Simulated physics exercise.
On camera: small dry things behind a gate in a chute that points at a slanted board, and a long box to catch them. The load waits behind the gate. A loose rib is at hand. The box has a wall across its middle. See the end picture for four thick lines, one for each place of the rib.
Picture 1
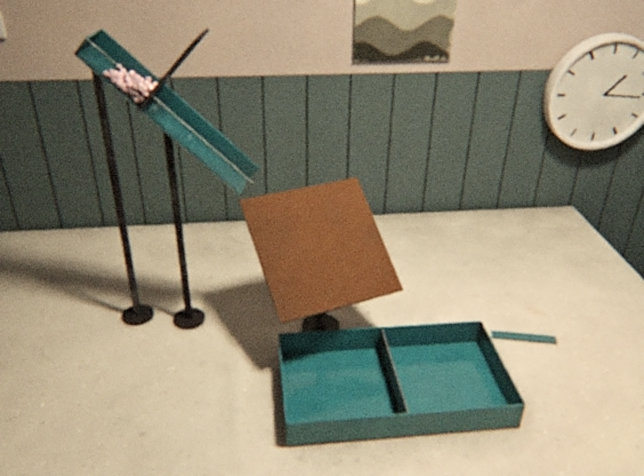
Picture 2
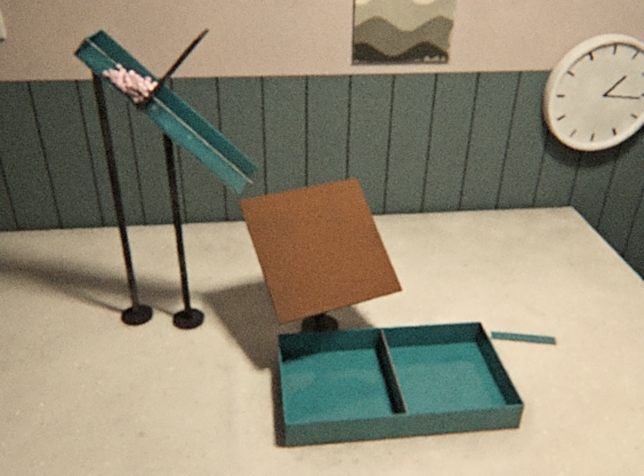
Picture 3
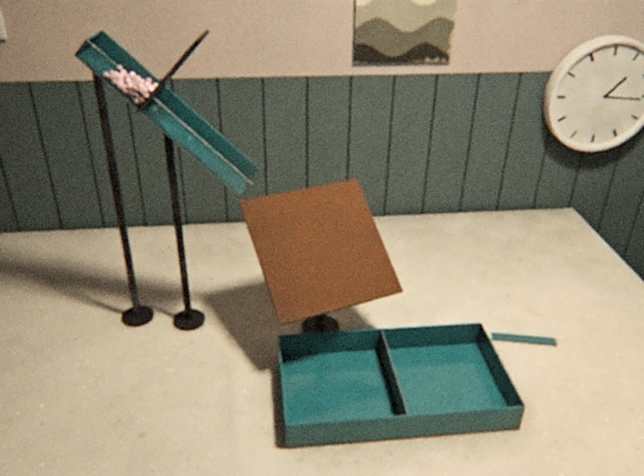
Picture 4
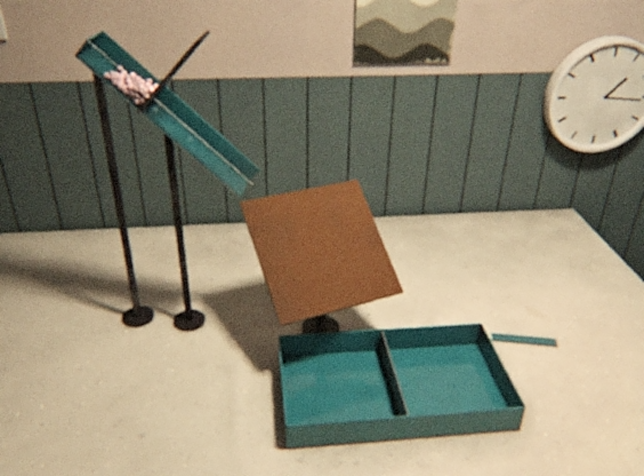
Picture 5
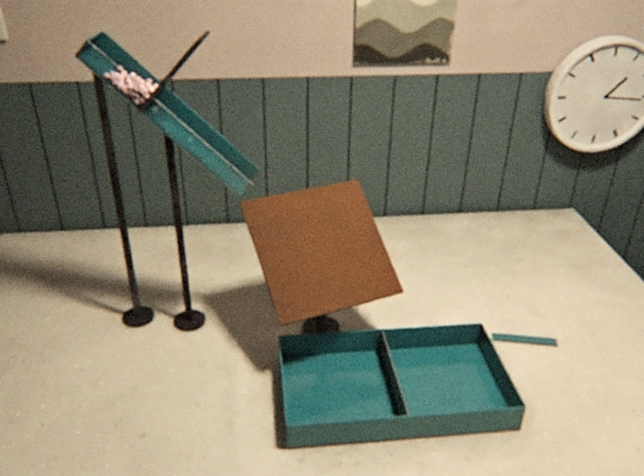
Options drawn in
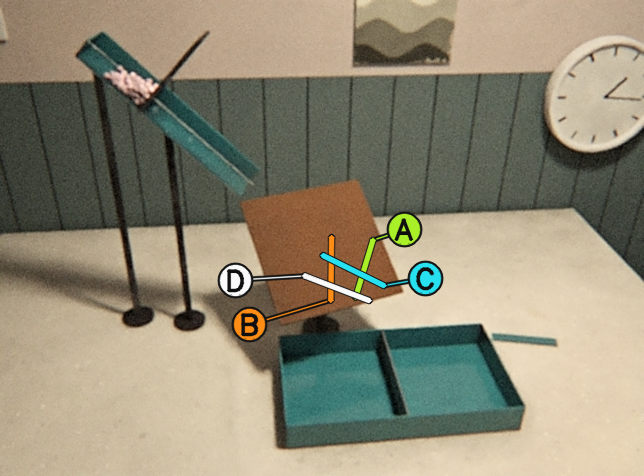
Teal divided box sitting below a tilted brown board and a raised chute holding pale pink pearls behind a gate, nothing moving.
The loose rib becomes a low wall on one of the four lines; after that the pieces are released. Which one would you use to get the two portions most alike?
Take C.
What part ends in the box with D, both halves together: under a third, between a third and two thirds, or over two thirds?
Over two thirds.
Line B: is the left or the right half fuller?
More lands on the left.
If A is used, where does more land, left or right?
More lands on the left.
On the marked copy, line A from (372, 240) to (355, 297); line B from (331, 237) to (330, 300); line C from (323, 255) to (383, 285); line D from (304, 275) to (369, 300).
If A is chosen, of what is caught, nearly all in the left half, a small part in the right.
If B is chosen, of what is caught, nearly all in the left half, a stray few in the right.
If C is chosen, of what is caught, about half in the left half, about half in the right.
If D is chosen, of what is caught, a small part in the left half, nearly all in the right.
